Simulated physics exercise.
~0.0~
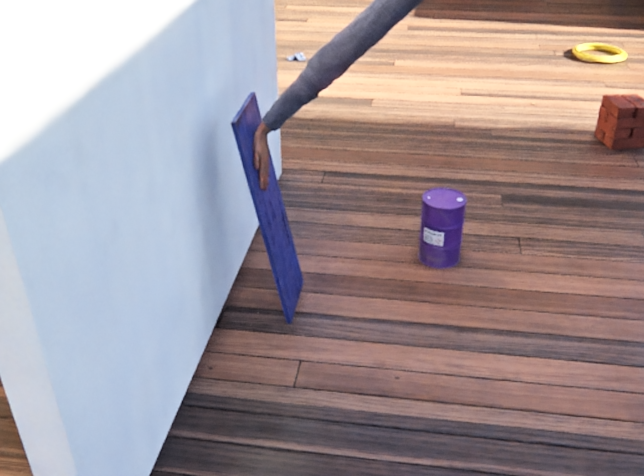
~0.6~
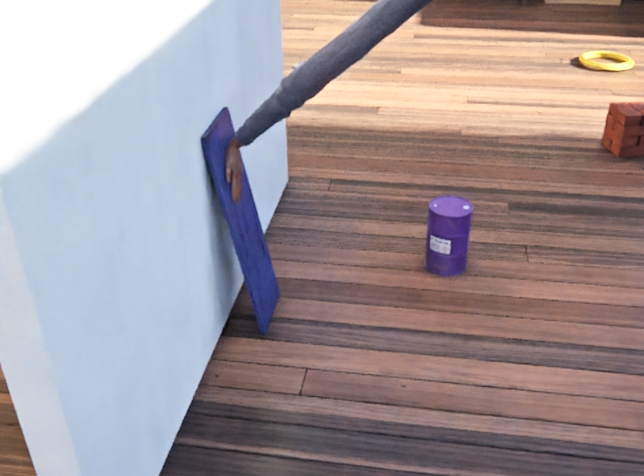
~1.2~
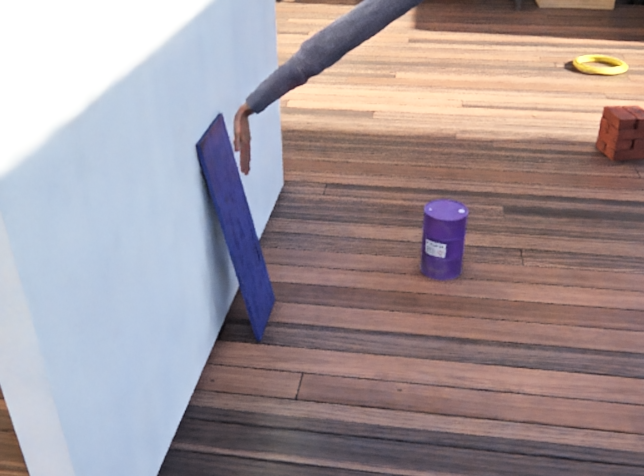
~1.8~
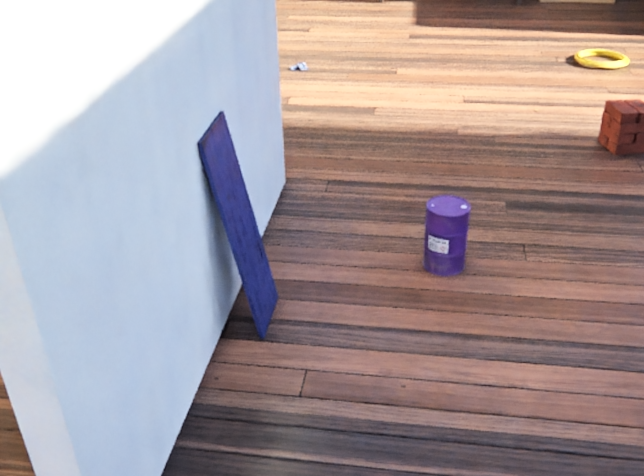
A long blue board was moved left by a hand until it leaned against a pale wall on a wooden deck, near a purple canister. The fingers let go, the arm drew back out of view, and the board stayed propped up.
